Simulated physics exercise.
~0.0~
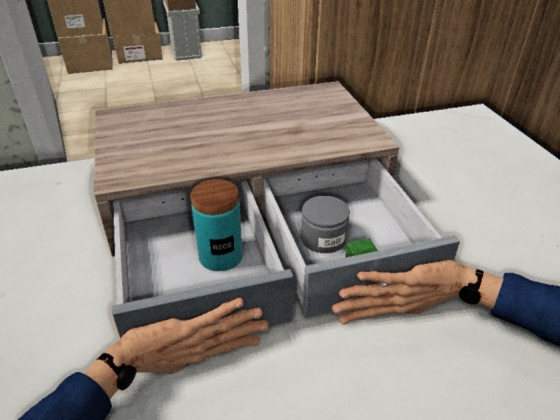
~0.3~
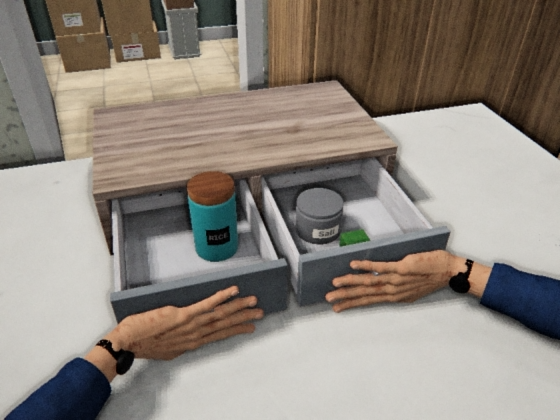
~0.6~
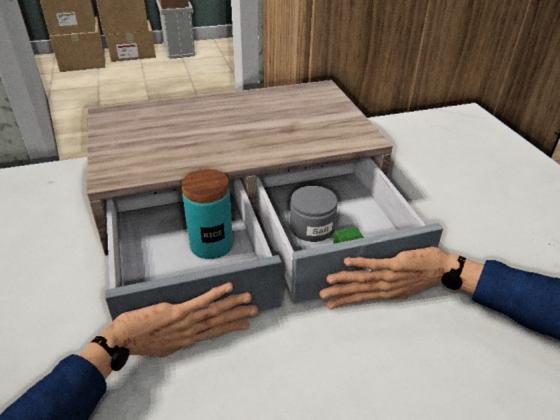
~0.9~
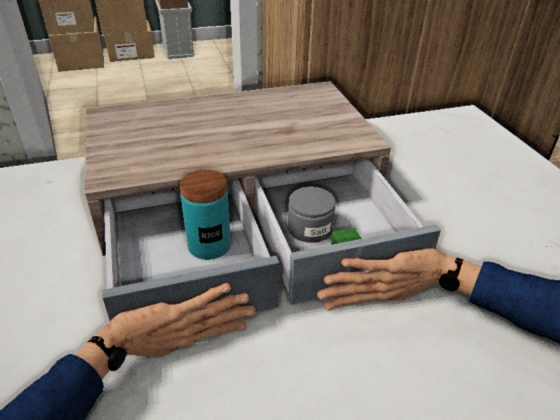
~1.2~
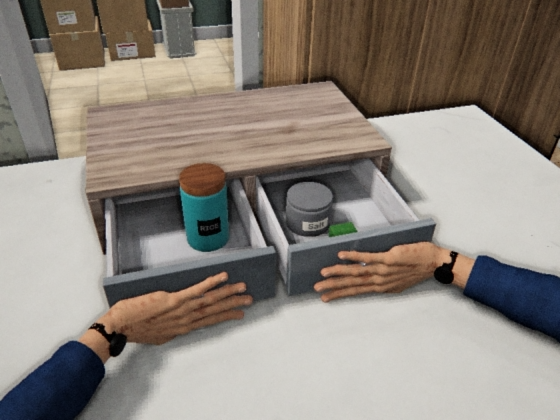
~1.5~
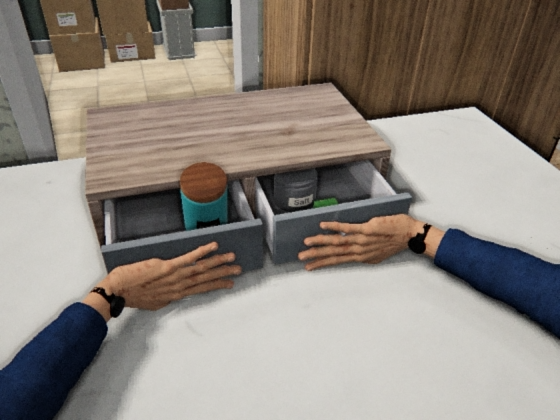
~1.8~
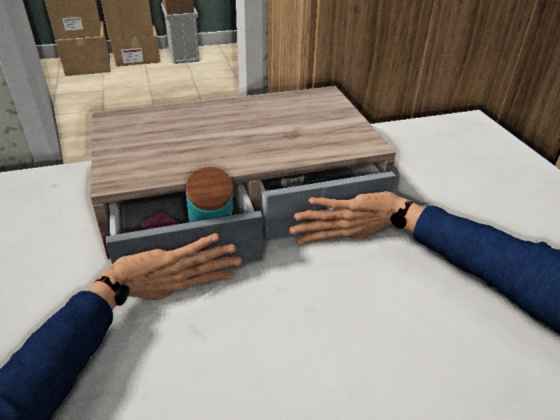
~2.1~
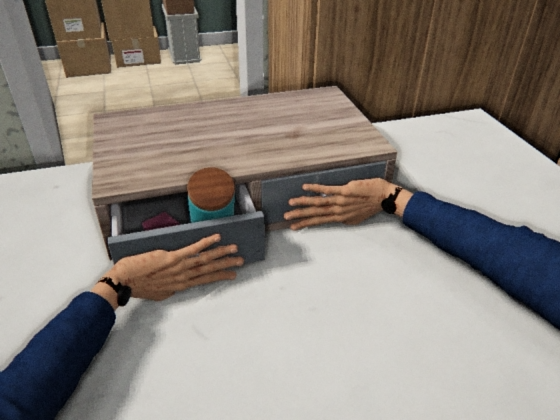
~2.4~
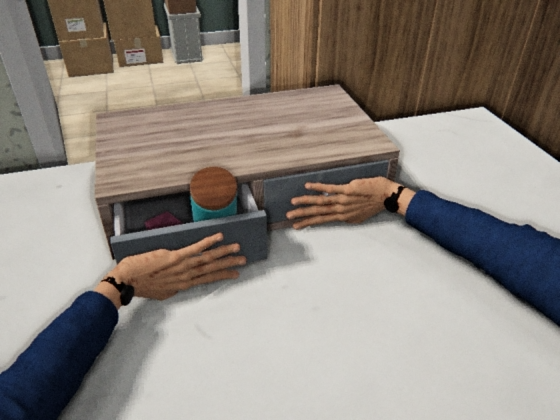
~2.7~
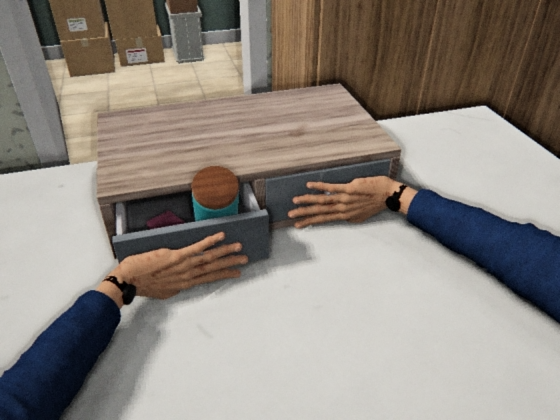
Two hands pushing in a low cabinet's open drawers, the right one closing fully while the left stops ajar, teal jar inside.
